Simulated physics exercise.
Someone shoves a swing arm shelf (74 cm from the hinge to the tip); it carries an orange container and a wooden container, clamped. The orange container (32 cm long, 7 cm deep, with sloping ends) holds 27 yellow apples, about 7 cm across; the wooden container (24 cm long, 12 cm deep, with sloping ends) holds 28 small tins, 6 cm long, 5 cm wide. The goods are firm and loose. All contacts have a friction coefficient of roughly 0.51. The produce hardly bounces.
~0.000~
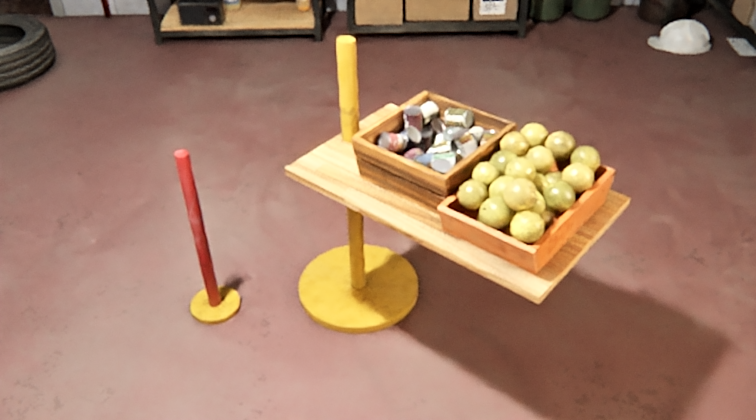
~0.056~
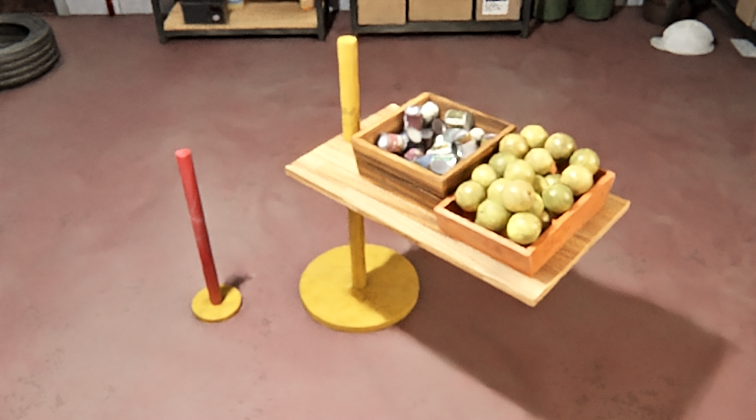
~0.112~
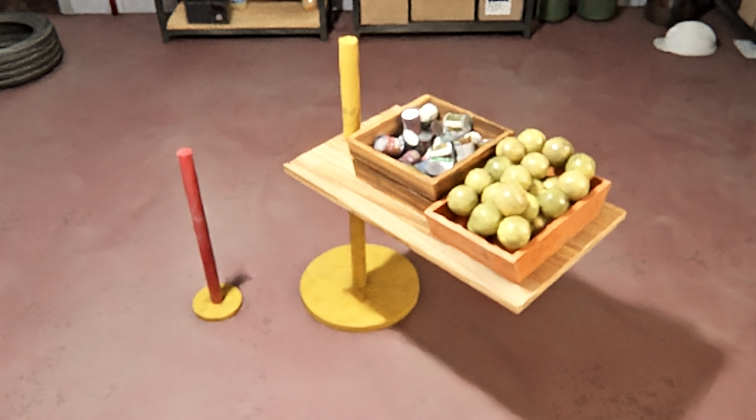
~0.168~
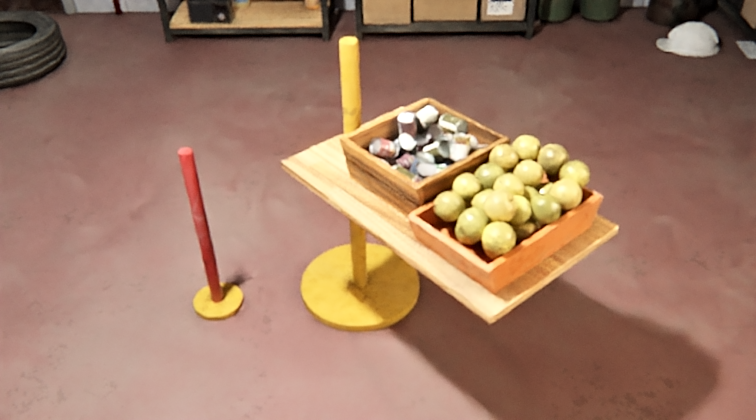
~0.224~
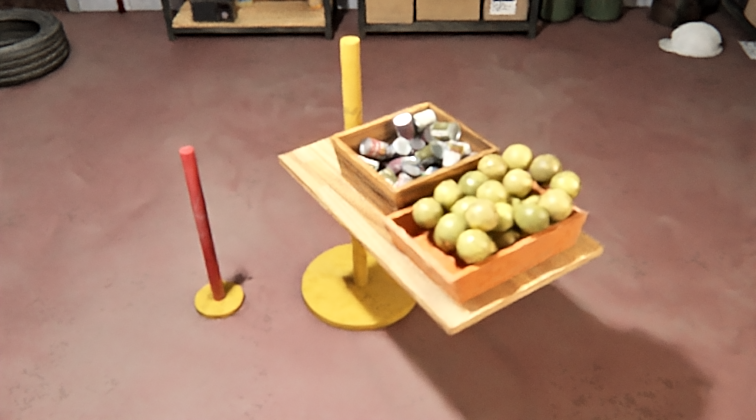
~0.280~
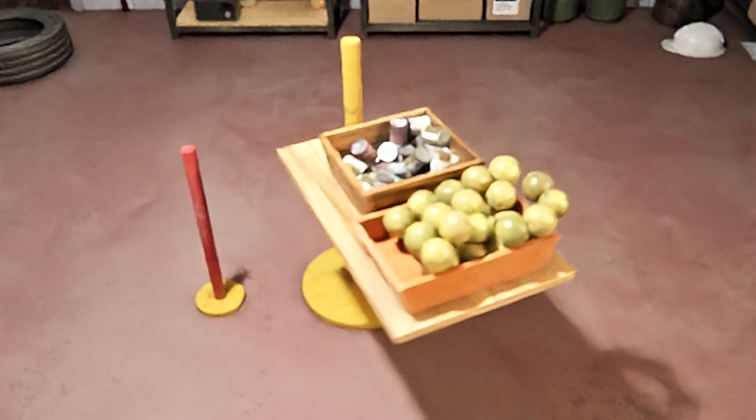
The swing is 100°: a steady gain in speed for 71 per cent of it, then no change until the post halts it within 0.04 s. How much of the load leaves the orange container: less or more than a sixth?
The orange container loses over a sixth of its yellow apples.
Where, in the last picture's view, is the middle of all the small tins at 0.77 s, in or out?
Around (256, 148).
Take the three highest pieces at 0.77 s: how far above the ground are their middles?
Some 82 cm up.
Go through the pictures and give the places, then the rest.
In the first frame (places track the rim corner closest to us here), orange container (534, 248); wooden container (its farthest corner) (426, 92); 0° round; all still inside.
In the second frame, orange container (529, 251); wooden container (427, 93); 1° round.
In the third frame, orange container (515, 257); wooden container (428, 95); 4° round.
In the fourth frame, orange container (490, 267); wooden container (429, 99); 8° round.
In the fifth frame, orange container (454, 277); wooden container (428, 103); 15° round; 1 out, the lowest apple at (546, 170).
In the sixth frame, orange container (403, 287); wooden container (426, 109); 23° round; 2 out, the lowest apple at (538, 187).
After 0.57 s, it reaches the stop.
After 0.65 s, the orange container is down by 13 of 27 and the wooden container has all 28.
After 0.77 s, the orange container is down by 14 of 27 and the wooden container has all 28.
After 0.99 s, the orange container is down by 16 of 27 and the wooden container is down by 1 of 28.
Outcome (at 1.42 s), the orange container is down by 16 of 27 and the wooden container is down by 1 of 28. Asked share, 16 of 27, 59 per cent.
